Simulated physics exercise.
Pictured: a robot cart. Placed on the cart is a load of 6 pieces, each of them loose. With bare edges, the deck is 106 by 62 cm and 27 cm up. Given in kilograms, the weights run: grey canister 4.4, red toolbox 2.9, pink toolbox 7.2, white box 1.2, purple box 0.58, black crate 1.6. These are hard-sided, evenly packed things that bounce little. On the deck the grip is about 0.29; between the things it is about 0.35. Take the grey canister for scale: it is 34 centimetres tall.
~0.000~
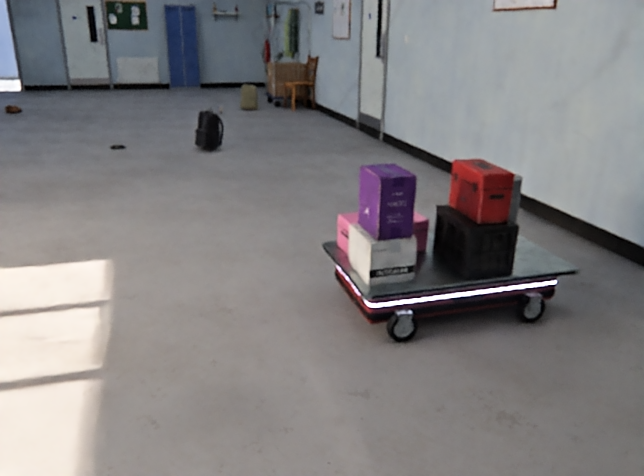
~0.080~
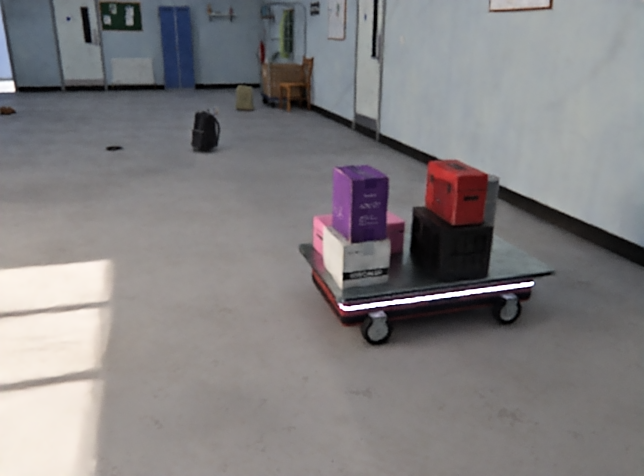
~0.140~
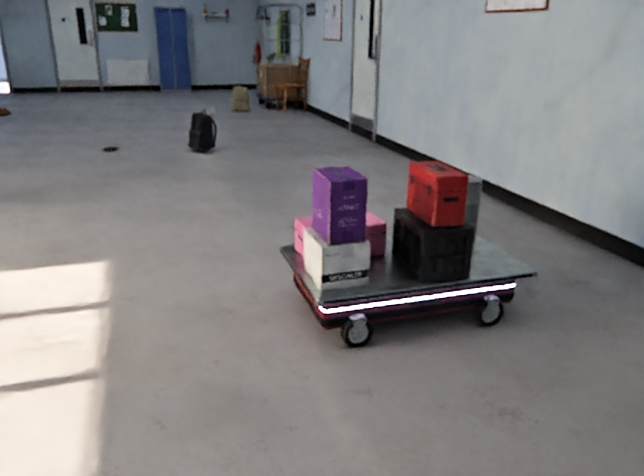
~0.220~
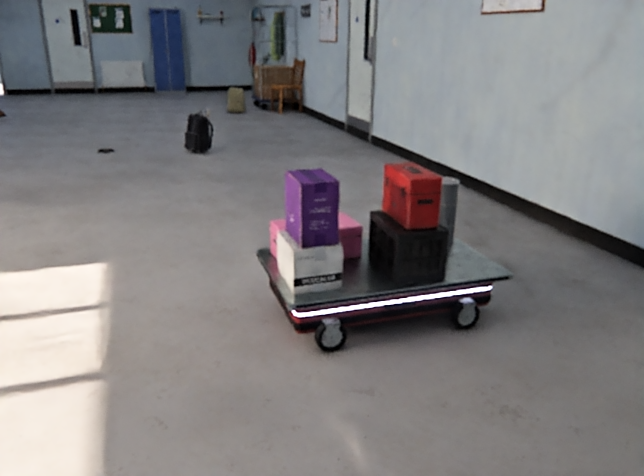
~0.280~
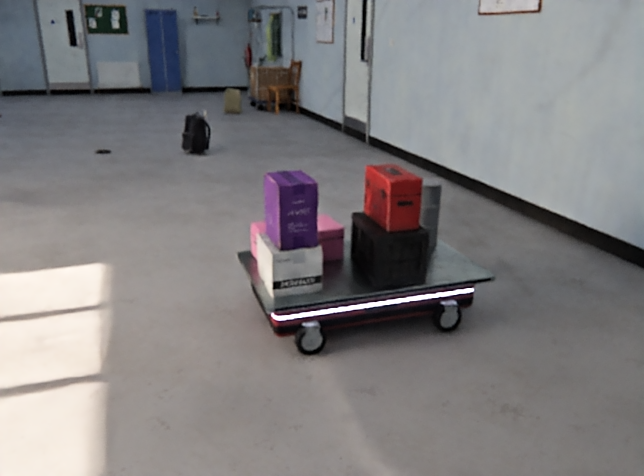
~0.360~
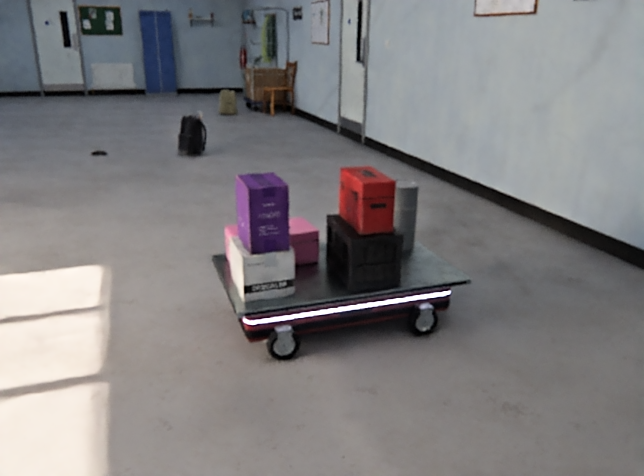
A low, flat cart rolls steadily leftward and slightly nearer across the grey floor of a pale-blue-walled hall, seen from slightly above. On its deck, a purple box sits on a white one with a pink case behind, and to the right a red case tops a black crate beside a grey container. The load rides along without visibly shifting, while the view drifts slightly, sliding the distant backpack and doors a little left.
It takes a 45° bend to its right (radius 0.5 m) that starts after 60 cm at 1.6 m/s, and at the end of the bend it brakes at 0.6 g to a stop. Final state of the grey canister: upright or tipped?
Stands firm.
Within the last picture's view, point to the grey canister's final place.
It settles at around (228, 211).
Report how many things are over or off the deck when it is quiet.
In all, 5.
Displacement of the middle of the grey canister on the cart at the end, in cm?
Start to finish, roughly 16 cm.
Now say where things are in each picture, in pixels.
In the first picture, cart has run 0 cm; red toolbox (480, 190).
In the second picture, cart has run 13 cm; white box (356, 254); purple box (359, 203).
In the third picture, cart has run 22 cm; black crate (431, 241); red toolbox (436, 193).
In the fourth picture, cart has run 35 cm; white box (309, 259).
In the fifth picture, cart has run 45 cm; purple box (291, 209); black crate (387, 246).
In the sixth picture, cart has run 58 cm; grey canister (401, 215); red toolbox (366, 199).
By 0.66 s, cart has run 106 cm, turned 34°; white box and purple box now off the deck; pink toolbox 36 cm from its spot; red toolbox 16 cm from its spot.
By 0.86 s, cart has run 137 cm, turned 45°; red toolbox now off the deck; grey canister 7 cm from its spot near (282, 218); pink toolbox 49 cm from its spot.
By 1.16 s, cart has run 151 cm, turned 45°, stopped; pink toolbox and black crate now off the deck; grey canister 12 cm from its spot near (235, 212).
By 1.66 s, cart has run 151 cm, turned 45°, stopped; grey canister 15 cm from its spot near (228, 211).
When it is over (2.4 s), off the deck and tipped over, red toolbox, pink toolbox, purple box and black crate; off the deck but upright, white box; not toppled but over 10 cm from the start, grey canister. In the last view, grey canister near (228, 211).
